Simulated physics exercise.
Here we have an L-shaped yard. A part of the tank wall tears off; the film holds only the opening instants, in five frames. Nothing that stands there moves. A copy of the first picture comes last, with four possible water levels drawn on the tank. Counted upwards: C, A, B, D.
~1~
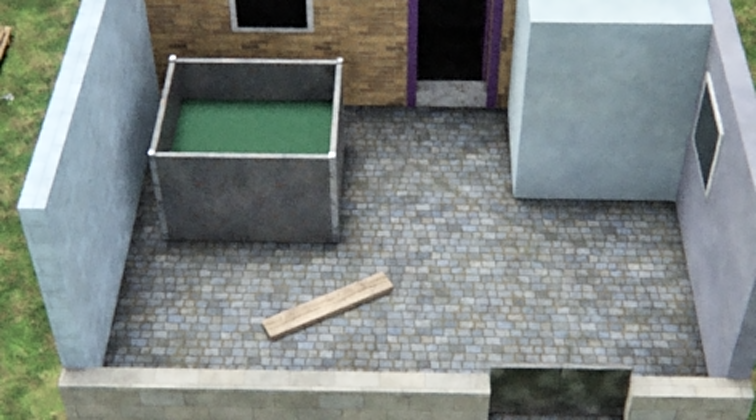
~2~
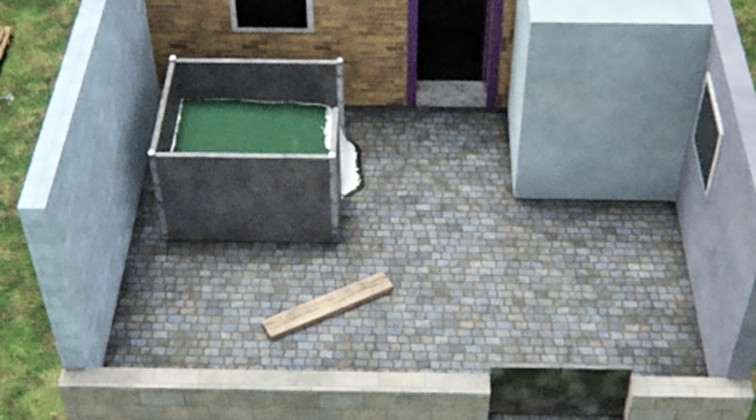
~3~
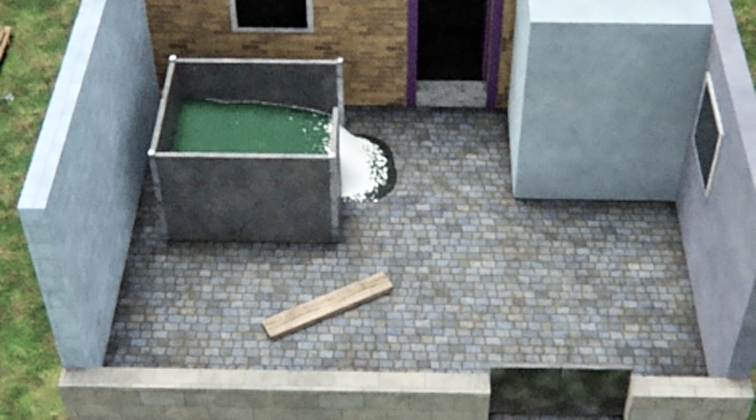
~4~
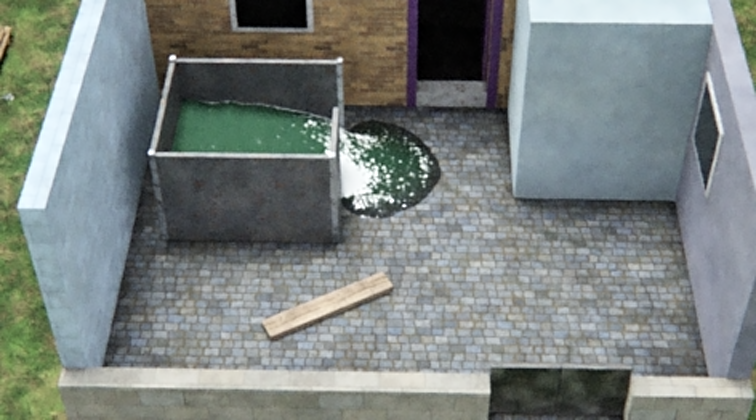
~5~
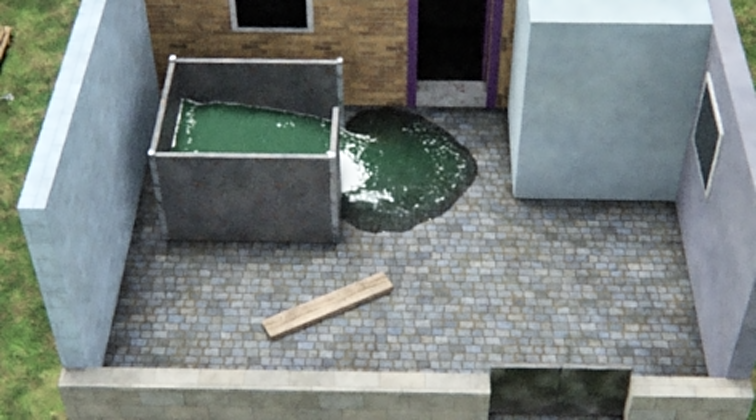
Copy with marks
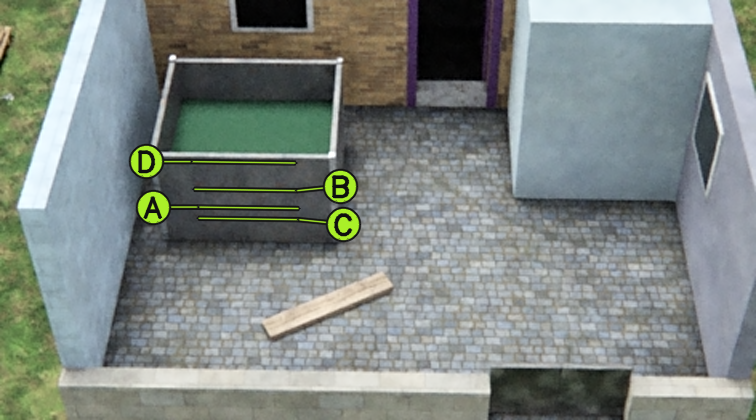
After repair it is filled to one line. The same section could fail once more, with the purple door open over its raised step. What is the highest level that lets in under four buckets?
Go for A.
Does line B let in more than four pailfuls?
Yes, that goes wrong.
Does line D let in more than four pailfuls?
Yes.
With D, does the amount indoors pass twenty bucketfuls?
Yes.
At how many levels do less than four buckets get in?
Two of the four.
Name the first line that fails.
That is line B.
In lime, A at (247, 207); B at (245, 189); C at (248, 218); D at (242, 162); from the bottom up C, A, B, D.
With A, a bucket or two gets in.
With B, about 11 bucketfuls get in.
With C, nothing gets over.
With D, dozens of bucketfuls pour in.
